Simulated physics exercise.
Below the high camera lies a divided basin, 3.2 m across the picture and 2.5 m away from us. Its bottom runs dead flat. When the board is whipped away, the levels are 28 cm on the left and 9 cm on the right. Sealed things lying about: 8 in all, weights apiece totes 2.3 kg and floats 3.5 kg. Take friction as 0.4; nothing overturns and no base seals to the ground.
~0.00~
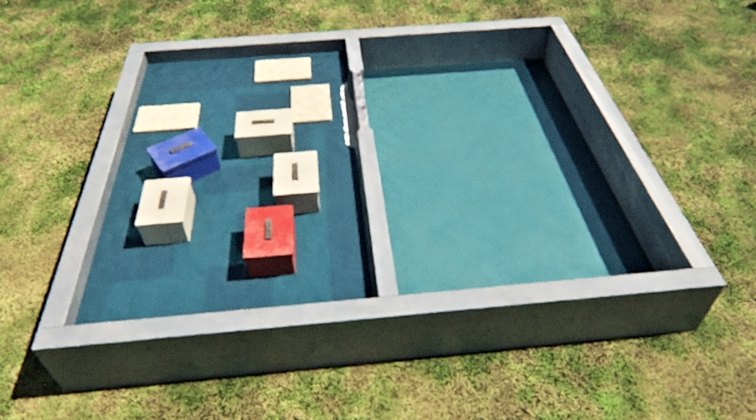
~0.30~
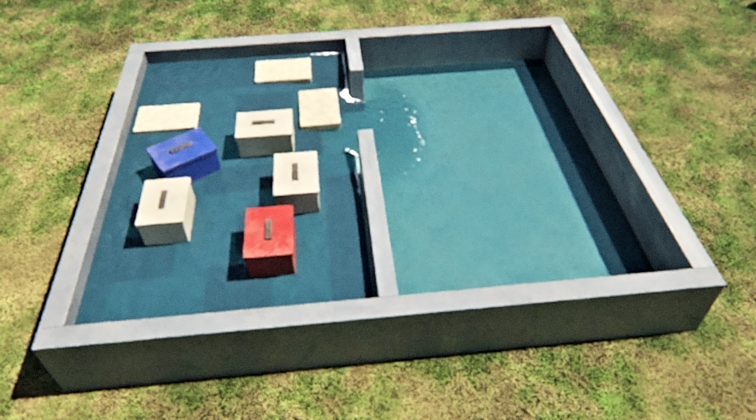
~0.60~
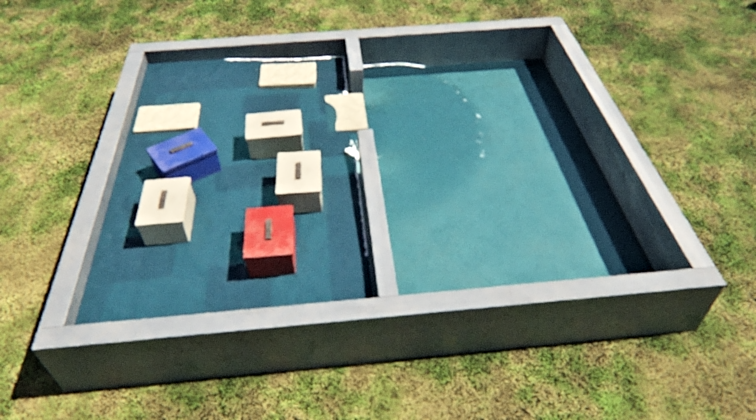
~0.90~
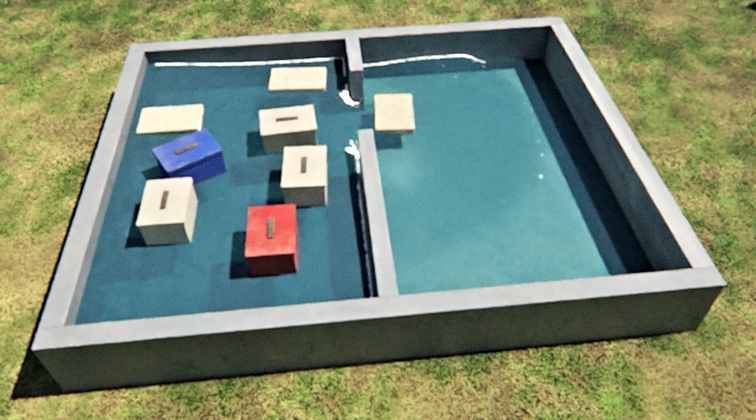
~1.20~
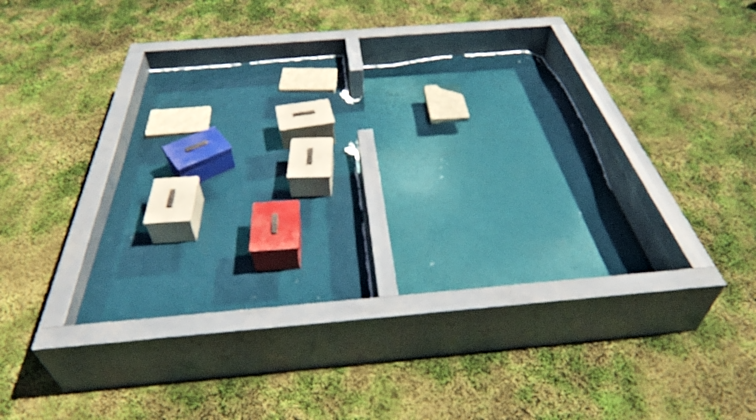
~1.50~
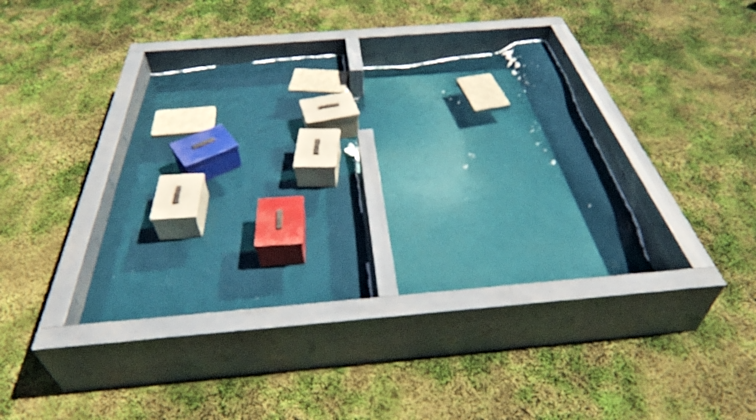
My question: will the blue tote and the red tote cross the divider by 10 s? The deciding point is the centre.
At the end, the blue tote fails to traverse it; the red tote fails to traverse it.
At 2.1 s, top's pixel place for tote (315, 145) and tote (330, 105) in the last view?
First one near (341, 126), second near (436, 108).
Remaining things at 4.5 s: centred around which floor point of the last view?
They average out to somewhere around (372, 184).
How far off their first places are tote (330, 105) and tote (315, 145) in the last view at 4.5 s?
The first is 200 cm from its start, the second 120 cm.
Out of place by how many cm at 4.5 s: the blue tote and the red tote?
About 40 cm and 30 cm, respectively.
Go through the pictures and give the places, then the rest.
The first picture shows the blue tote at (182, 149) floats; the red tote at (269, 230), afloat; 28 cm deep round most things; 0 of 8 have shifted.
The second picture shows the blue tote at (182, 149) floats; the red tote at (269, 230) floats; about 1420 L in view; 1 of 8 have shifted.
The third picture shows the blue tote at (182, 149) floats; the red tote at (269, 231), afloat; 27 cm deep round most things; 2 of 8 have shifted.
The fourth picture shows the blue tote at (187, 149), afloat, 3 cm from its start; the red tote at (271, 229) floats; about 1420 L in view; 4 of 8 have shifted.
The fifth picture shows the blue tote at (197, 147) floats, 9 cm from its start; the red tote at (275, 225) floats, 7 cm from its start; about 1420 L in view; 7 of 8 have shifted.
The sixth picture shows the blue tote at (204, 145) floats, 14 cm from its start; the red tote at (280, 220) floats, 11 cm from its start; 24 cm deep round most things; 8 of 8 have shifted.
After 2.1 s the blue tote is near (214, 135), 0.3 m from its start, afloat; the red tote is near (285, 215), 0.2 m from its start, afloat; 2 of 8 are over the mark; 8 afloat.
After 4.5 s the blue tote is near (243, 130), 0.4 m from its start, afloat; the red tote is near (296, 200), 0.3 m from its start, afloat; 4 of 8 are over the mark; 8 afloat.
After 7.0 s the blue tote is near (223, 141), 0.3 m from its start, afloat; the red tote is near (289, 207), 0.3 m from its start, afloat; 4 of 8 are over the mark; 8 afloat.
After 10.0 s the blue tote is near (243, 139), 0.4 m from its start, afloat; the red tote is near (309, 190), 0.4 m from its start, afloat; 4 of 8 are over the mark; 8 afloat.
